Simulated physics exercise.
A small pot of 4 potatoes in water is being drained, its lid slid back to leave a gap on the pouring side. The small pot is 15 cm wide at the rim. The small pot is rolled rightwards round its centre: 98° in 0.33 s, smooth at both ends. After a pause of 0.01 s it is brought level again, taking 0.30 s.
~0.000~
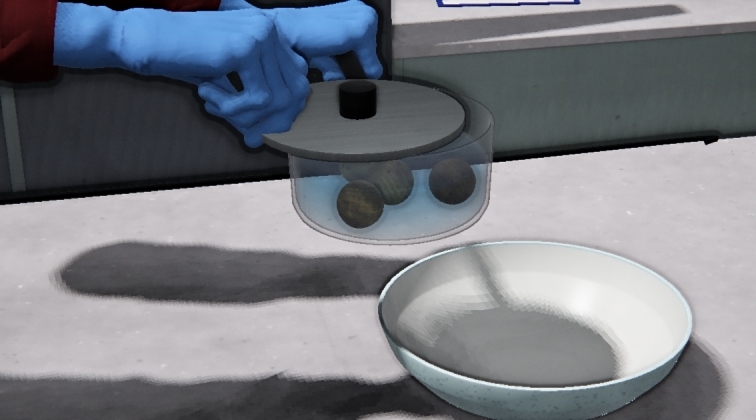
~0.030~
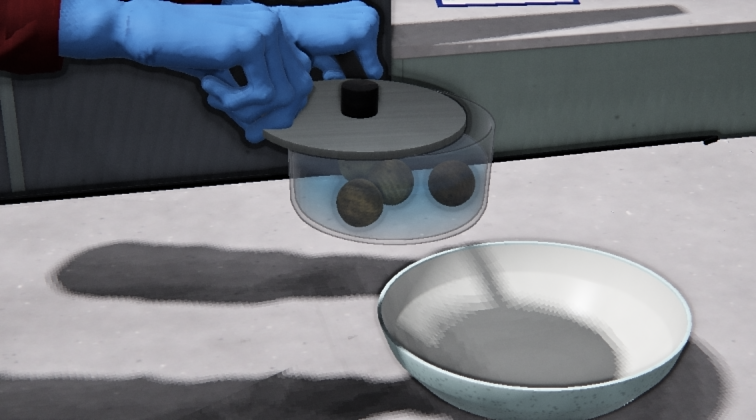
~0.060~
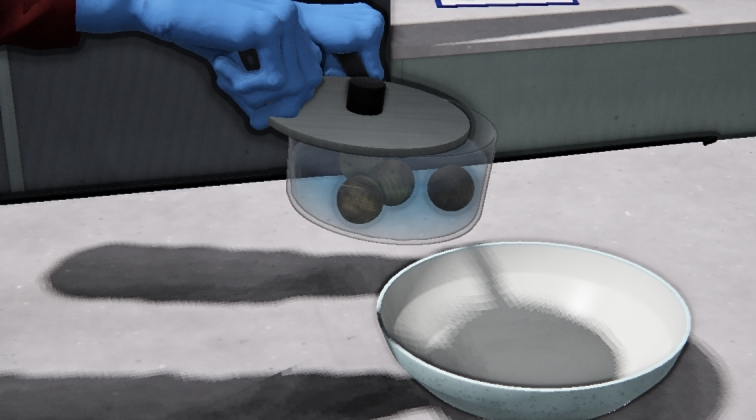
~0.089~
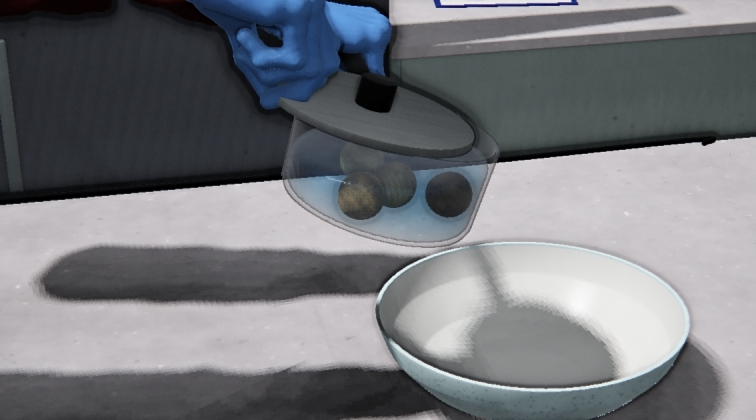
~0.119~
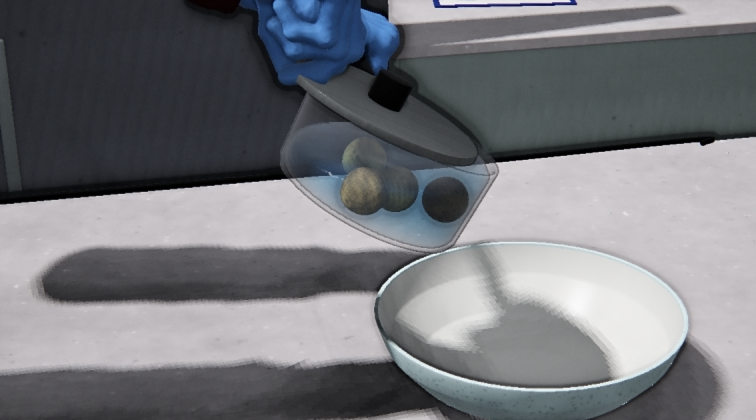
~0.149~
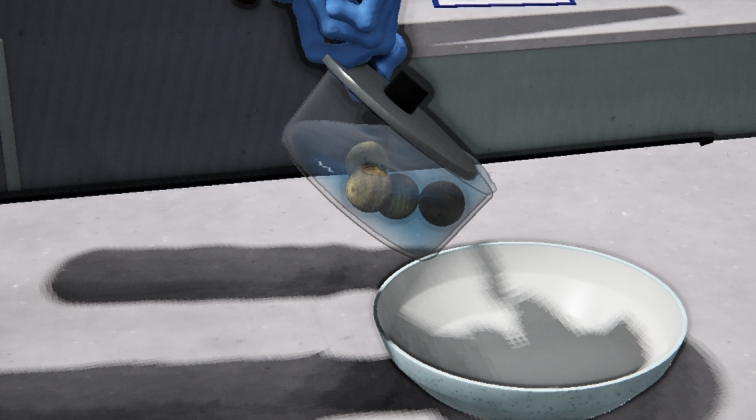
A clear small pot with a grey, black-knobbed lid, holding bluish liquid and dark mottled balls, hangs above a pale worktop, seen from slightly above by a still camera. Blue-gloved hands with dark red sleeves reach in at upper left, and a wide pale bowl sits at lower right. The pot rolls rightwards, slowly then more steeply, as the hands shift right and the balls bunch together inside.
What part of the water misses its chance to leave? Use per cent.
Roughly 38 per cent is left.
After 0.27 s the tilt is 90° and 71 per cent of the water is still in the small pot.
After 0.36 s the tilt is 97° and 49 per cent of the water is still in the small pot.
After 0.45 s the tilt is 69° and 40 per cent of the water is still in the small pot.
After 0.55 s the tilt is 20° and 38 per cent of the water is still in the small pot.
In the end 38 per cent of the water is still in the small pot.
